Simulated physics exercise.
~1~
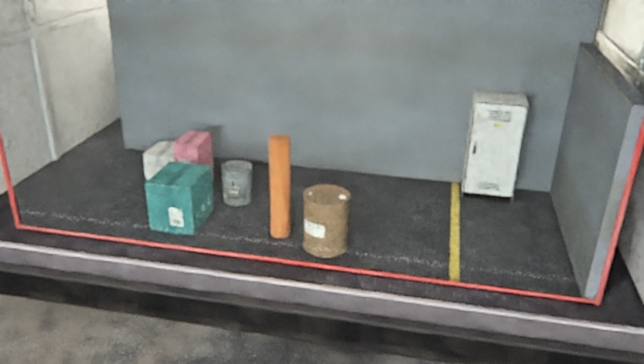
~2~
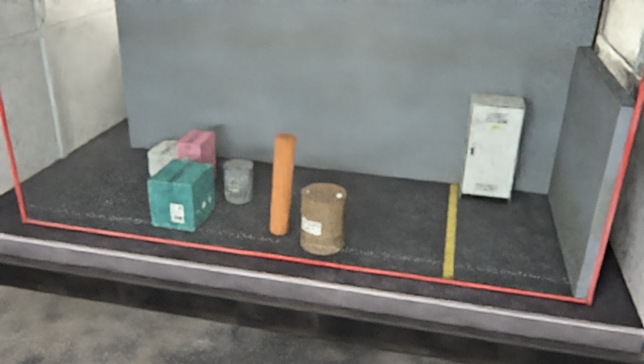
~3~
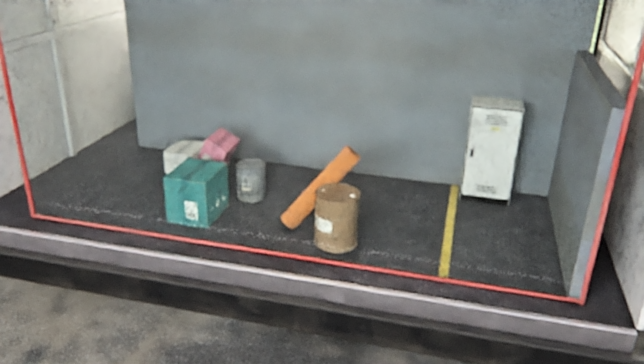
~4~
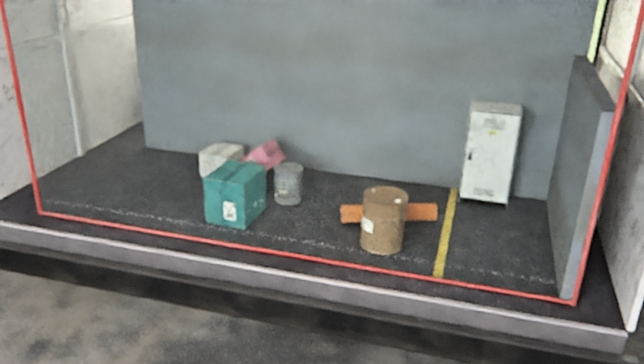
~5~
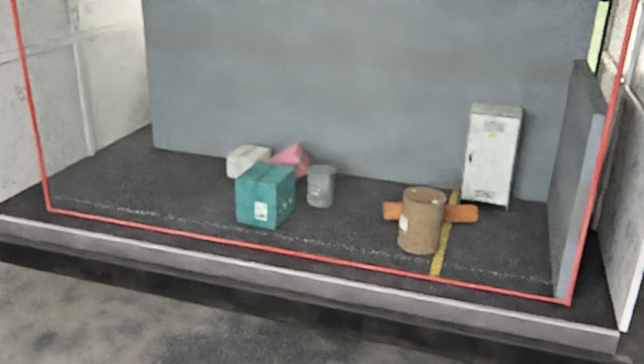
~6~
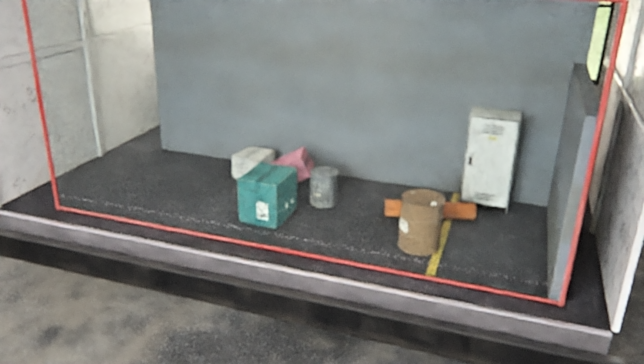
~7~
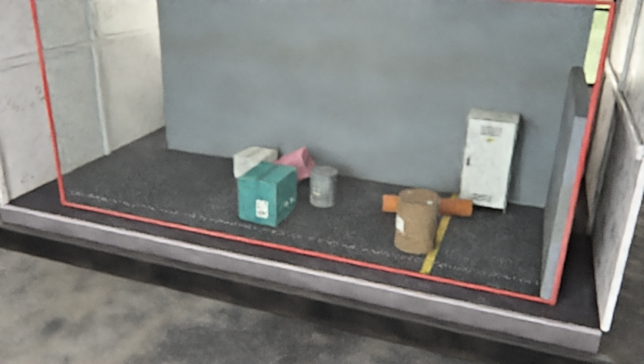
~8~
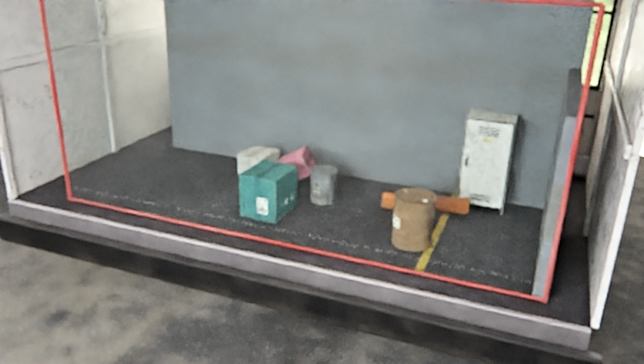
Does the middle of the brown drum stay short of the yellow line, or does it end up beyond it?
It stays short of the line. The brown drum slides right but comes to rest upright with its middle just to the left of the yellow line.
